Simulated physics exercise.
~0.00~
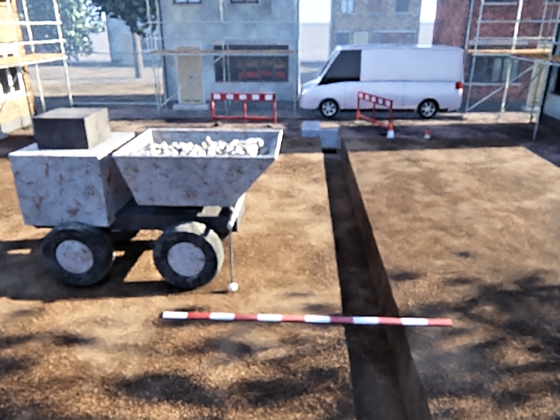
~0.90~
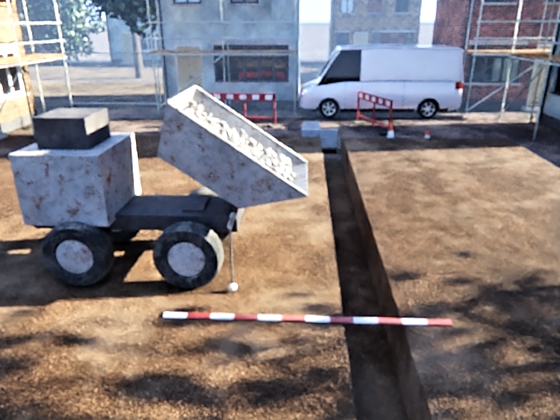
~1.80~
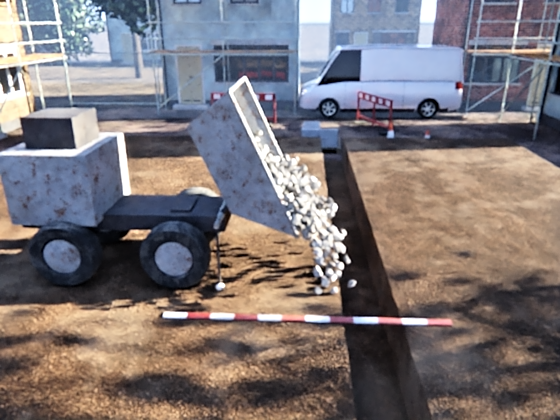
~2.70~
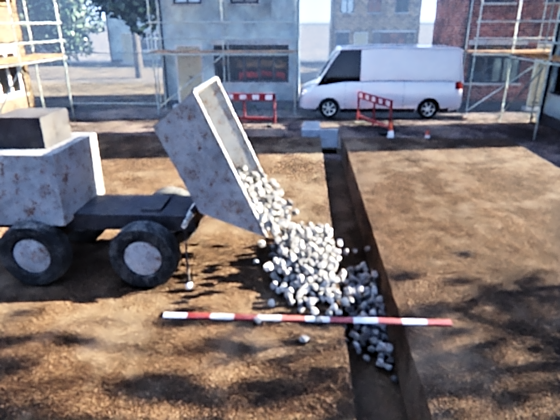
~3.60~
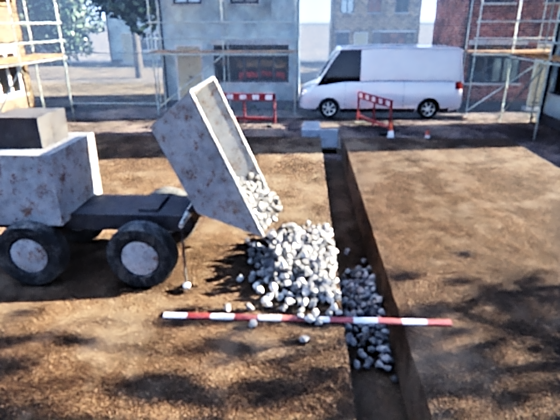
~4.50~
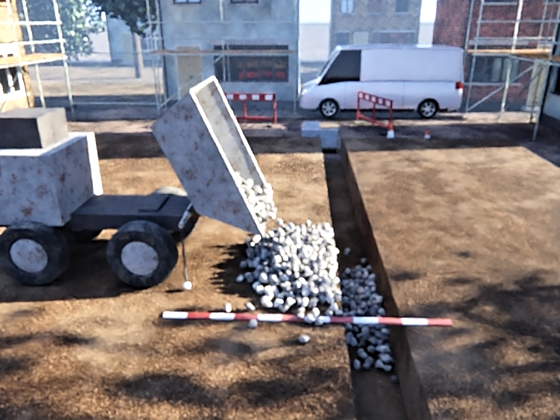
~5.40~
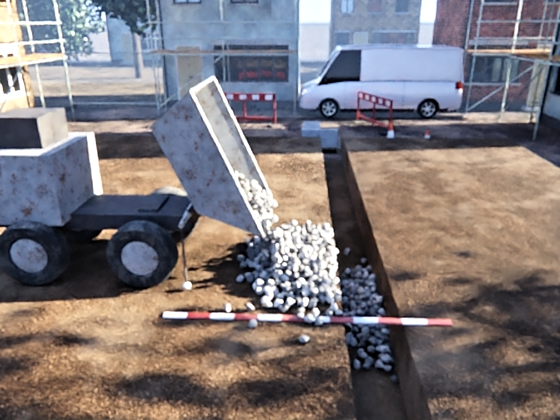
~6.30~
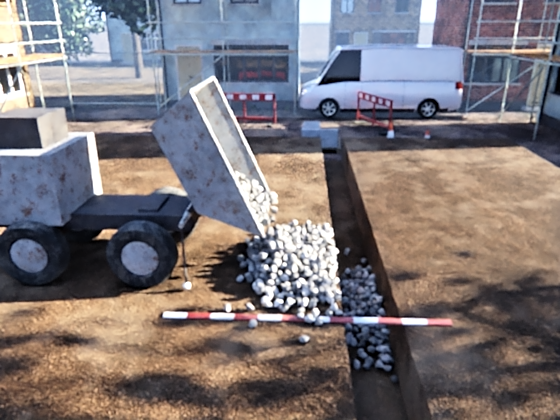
In the video, a small dumper tips its stone-filled body toward a trench on a building site and backs away to the left as stones pour out, leaving a heap beside the trench, a smaller amount inside it, and some stones still in the raised body.
